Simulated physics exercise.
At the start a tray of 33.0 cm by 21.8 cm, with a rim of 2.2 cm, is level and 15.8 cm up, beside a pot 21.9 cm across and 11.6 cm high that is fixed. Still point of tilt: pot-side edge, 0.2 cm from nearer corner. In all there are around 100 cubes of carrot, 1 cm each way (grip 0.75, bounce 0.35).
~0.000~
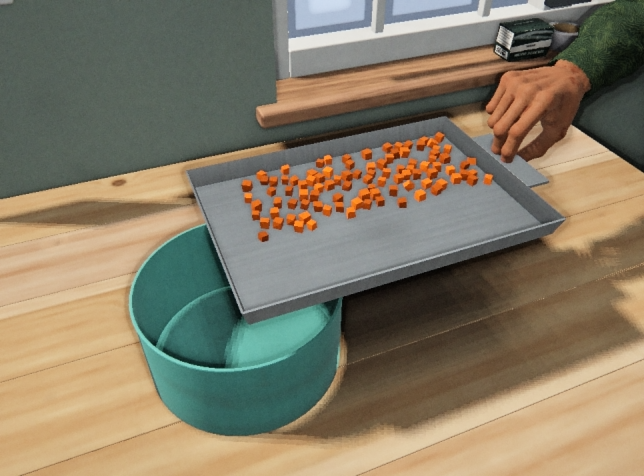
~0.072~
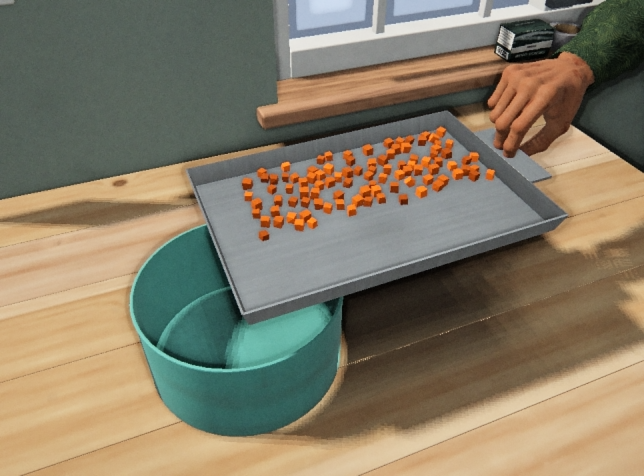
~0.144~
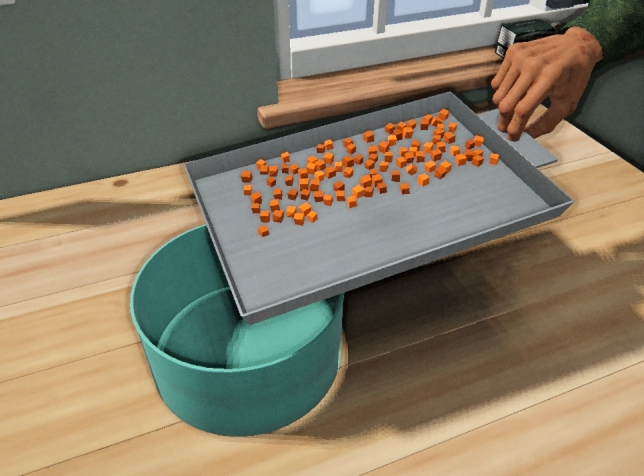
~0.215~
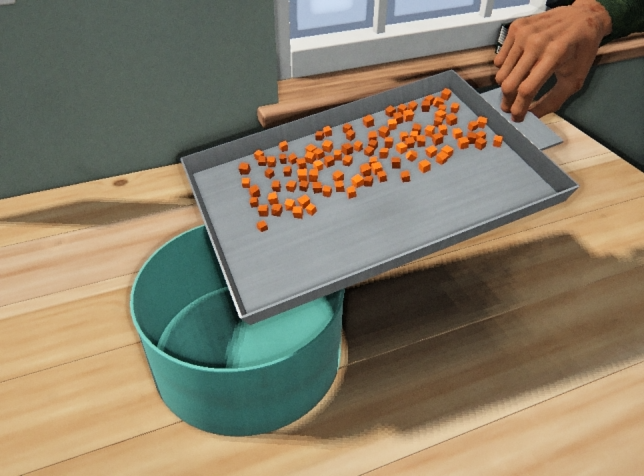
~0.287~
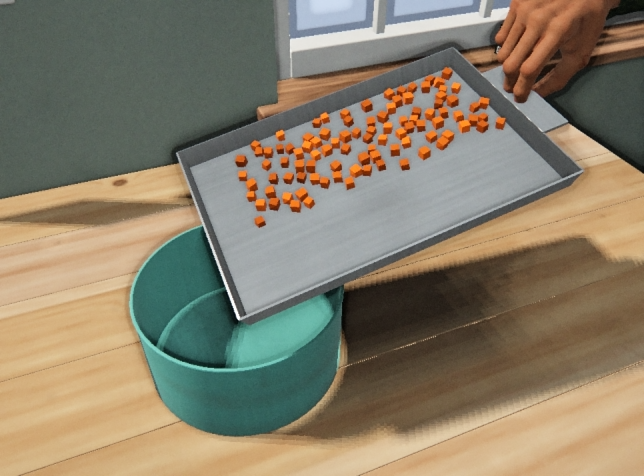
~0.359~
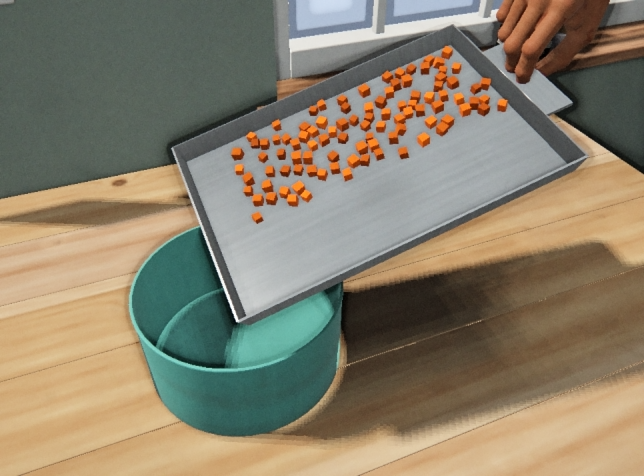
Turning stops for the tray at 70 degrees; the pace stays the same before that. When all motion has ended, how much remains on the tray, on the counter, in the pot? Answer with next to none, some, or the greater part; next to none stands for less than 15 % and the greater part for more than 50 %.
Tray: Some; counter: The greater part; pot: Next to none.
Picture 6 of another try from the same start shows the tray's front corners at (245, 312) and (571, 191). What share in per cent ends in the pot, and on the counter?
In the pot: 0 per cent; on the counter: 55 per cent.
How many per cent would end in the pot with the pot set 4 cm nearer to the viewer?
In that case about 25 percent would end up there.
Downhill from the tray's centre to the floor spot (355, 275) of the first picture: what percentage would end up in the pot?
Roughly 0 percent of them.
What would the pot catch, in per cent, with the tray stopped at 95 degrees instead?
That would be around 5 percent.
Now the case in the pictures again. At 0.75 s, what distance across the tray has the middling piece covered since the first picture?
It has moved some 5 cm from its start.
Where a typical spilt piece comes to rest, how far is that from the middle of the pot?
Roughly 26 centimetres.
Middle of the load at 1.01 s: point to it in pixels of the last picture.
(229, 299), roughly.
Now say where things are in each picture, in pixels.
Tray tilt 0 degrees, front corners at (247, 307) and (558, 217); middle of the pieces at (368, 180); pot at (238, 283), in the first picture.
Tray tilt 1 degrees, front corners at (247, 308) and (560, 213); middle of the pieces at (368, 176), in the second picture.
Tray tilt 5 degrees, front corners at (247, 309) and (565, 199), lowest corner left front; middle of the pieces at (369, 165), in the third picture.
Tray tilt 10 degrees, front corners at (245, 310) and (571, 184), lowest corner left front; middle of the pieces at (369, 152), in the fourth picture.
Tray tilt 14 degrees, front corners at (243, 312) and (575, 169), lowest corner left front; middle of the pieces at (368, 139), in the fifth picture.
Tray tilt 19 degrees, front corners at (242, 314) and (579, 154), lowest corner left front; middle of the pieces at (365, 126); pot at (238, 283). The tray's pace is about 65 degrees a second, in the sixth picture.
After 0.75 s, tilt 44 degrees; the tray holds 100 %, the pot 0 %.
After 1.01 s, tilt 60 degrees; the tray holds 80 %, the pot 0 %.
After 1.37 s, tilt 70 degrees; the tray holds 35 %, the pot 5 %.
At rest (2.5 s), tray 35 %, counter 60 %, pot 5 %.
